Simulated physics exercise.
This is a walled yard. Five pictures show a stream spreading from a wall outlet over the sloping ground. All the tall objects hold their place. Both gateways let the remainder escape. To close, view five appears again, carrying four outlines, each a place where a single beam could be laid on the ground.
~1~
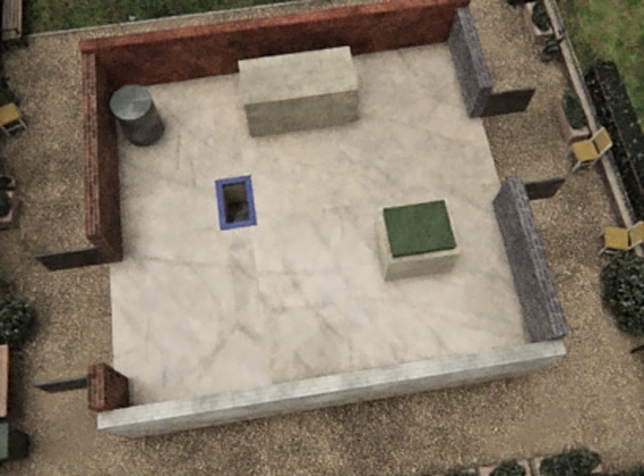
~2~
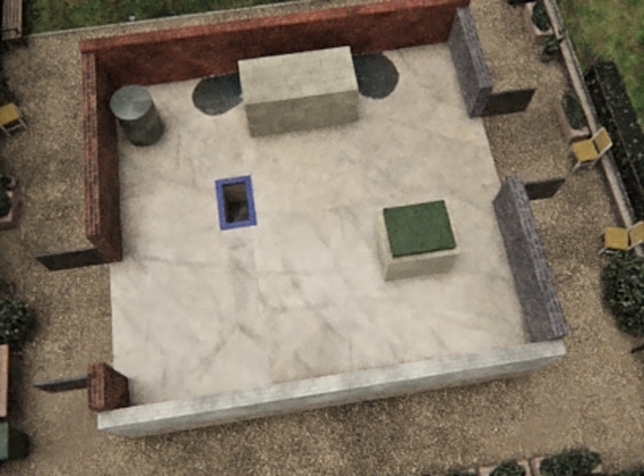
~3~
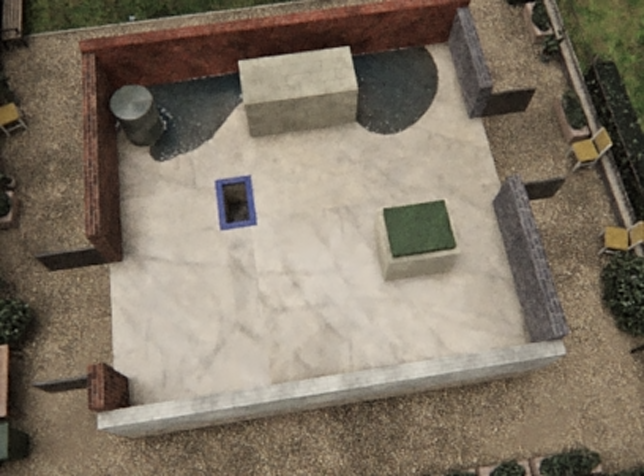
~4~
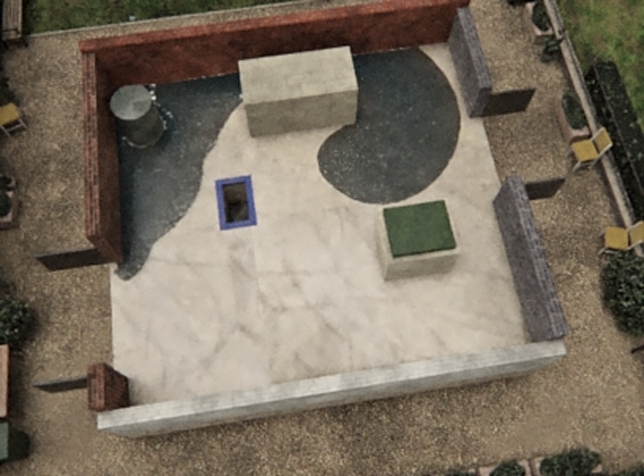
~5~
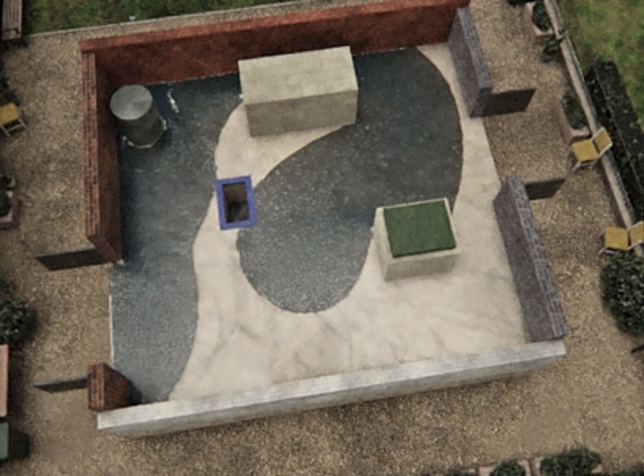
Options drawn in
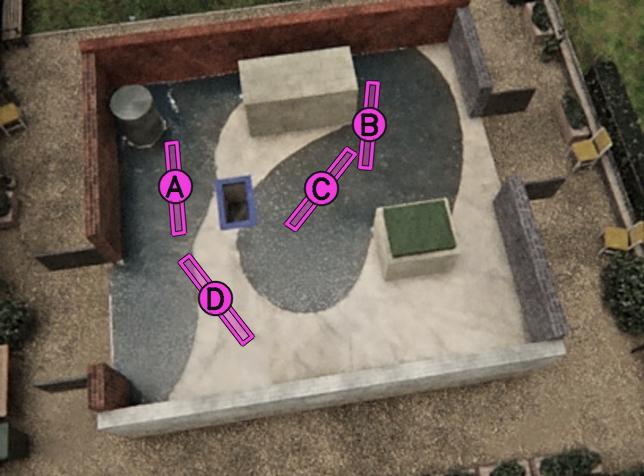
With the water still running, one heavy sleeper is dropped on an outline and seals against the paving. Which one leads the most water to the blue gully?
A.
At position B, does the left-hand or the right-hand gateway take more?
The left one.
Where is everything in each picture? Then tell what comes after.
In the first picture, outfall partly hidden; blue gully at (236, 202); open gate at (125, 317); open gate at (480, 159); 2 % of the ground is wet; blue gully still dry.
In the second picture, 7 % of the ground under water, visible out to (201, 99); blue gully still dry.
In the third picture, 16 % of the ground under water, visible out to (165, 145); blue gully still dry.
In the fourth picture, 32 % of the ground under water, visible out to (134, 267); blue gully still dry.
In the fifth picture, 56 % of the ground under water, visible out to (118, 374); blue gully still dry.
In magenta, A from (179, 233) to (171, 142); B from (365, 167) to (373, 82); C from (291, 226) to (351, 151); D from (184, 259) to (247, 340).
Choosing A, about 10 % of the stream goes into the blue gully, about 90 % out by the gates.
Choosing B, about 4 % of the stream goes into the blue gully, about 95 % out by the gates.
Choosing C, about 3 % of the stream goes into the blue gully, about 97 % out by the gates.
Choosing D, about 5 % of the stream goes into the blue gully, about 94 % out by the gates.
